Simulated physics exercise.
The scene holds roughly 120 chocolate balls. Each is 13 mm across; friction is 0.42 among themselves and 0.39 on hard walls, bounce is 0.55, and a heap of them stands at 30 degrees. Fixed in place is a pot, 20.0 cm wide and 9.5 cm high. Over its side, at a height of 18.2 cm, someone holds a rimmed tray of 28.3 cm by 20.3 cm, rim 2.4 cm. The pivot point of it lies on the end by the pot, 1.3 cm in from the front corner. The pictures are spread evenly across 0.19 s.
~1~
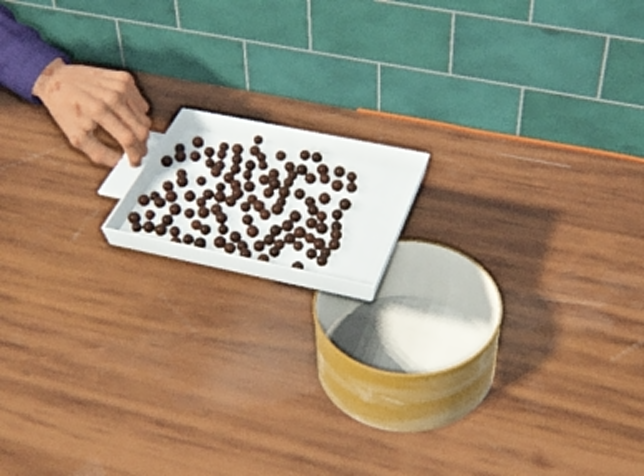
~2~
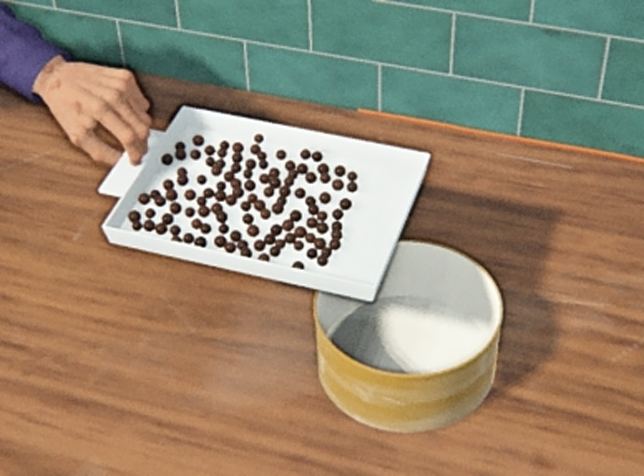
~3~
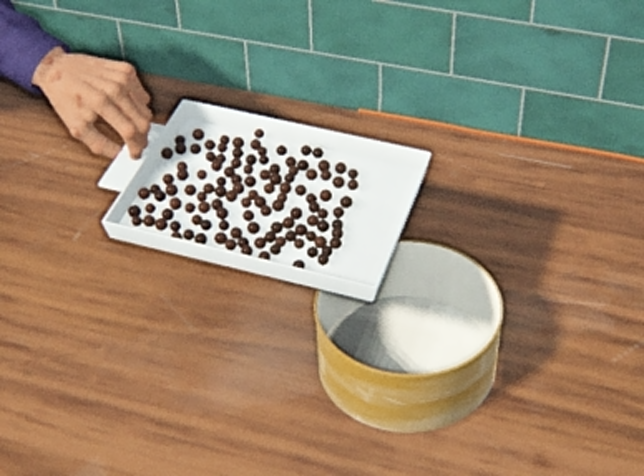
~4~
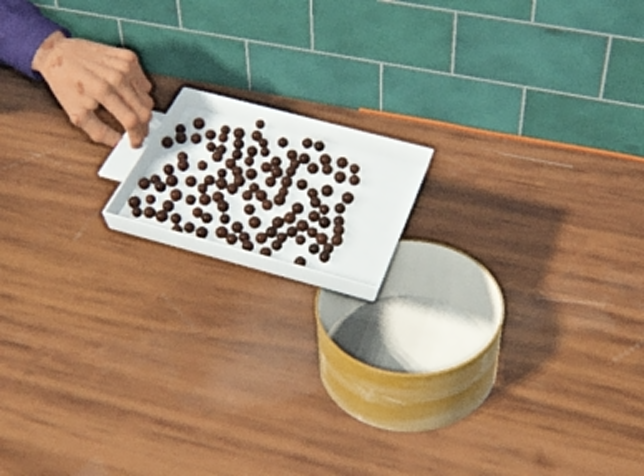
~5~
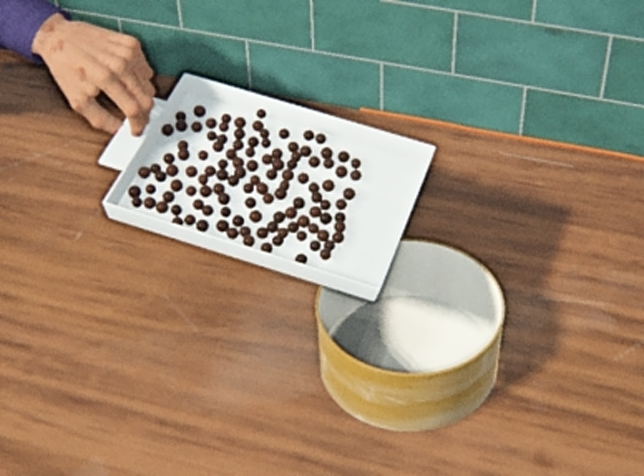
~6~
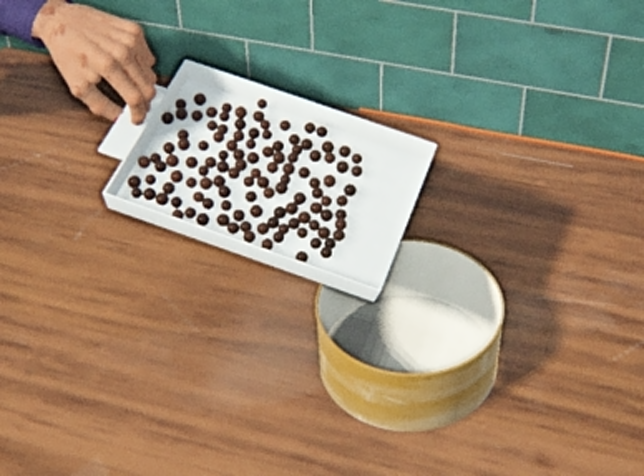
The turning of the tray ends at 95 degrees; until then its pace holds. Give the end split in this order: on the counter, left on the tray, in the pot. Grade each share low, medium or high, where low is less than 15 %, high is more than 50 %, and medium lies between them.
Shares - counter: High, left on the tray: Low, pot: Medium.
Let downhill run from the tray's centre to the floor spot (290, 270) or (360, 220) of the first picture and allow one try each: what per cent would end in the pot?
Some 0 and 80 per cent.
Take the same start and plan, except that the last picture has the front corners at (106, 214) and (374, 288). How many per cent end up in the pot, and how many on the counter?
Per cent by place - pot 0, counter 100.
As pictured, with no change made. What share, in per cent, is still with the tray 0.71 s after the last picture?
About 85% of the load.
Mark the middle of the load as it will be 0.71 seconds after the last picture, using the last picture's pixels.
Around (389, 244).
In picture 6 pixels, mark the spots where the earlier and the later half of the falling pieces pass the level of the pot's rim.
At roughly (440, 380) first, later on at (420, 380).
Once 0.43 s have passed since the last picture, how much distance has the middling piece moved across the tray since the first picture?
About 10 cm.
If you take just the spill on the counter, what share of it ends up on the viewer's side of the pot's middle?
Share: Roughly 100 %.
Then, 0.43 s after the last picture, tilt 52 degrees; the tray holds 100 %, the pot 0 %.
Then, 0.71 s after the last picture, tilt 78 degrees; the tray holds 85 %, the pot 5 %.
Then, 1.10 s after the last picture, tilt 95 degrees; the tray holds 20 %, the pot 10 %.
In the end, counter 70 %, tray 0 %, pot 30 %.
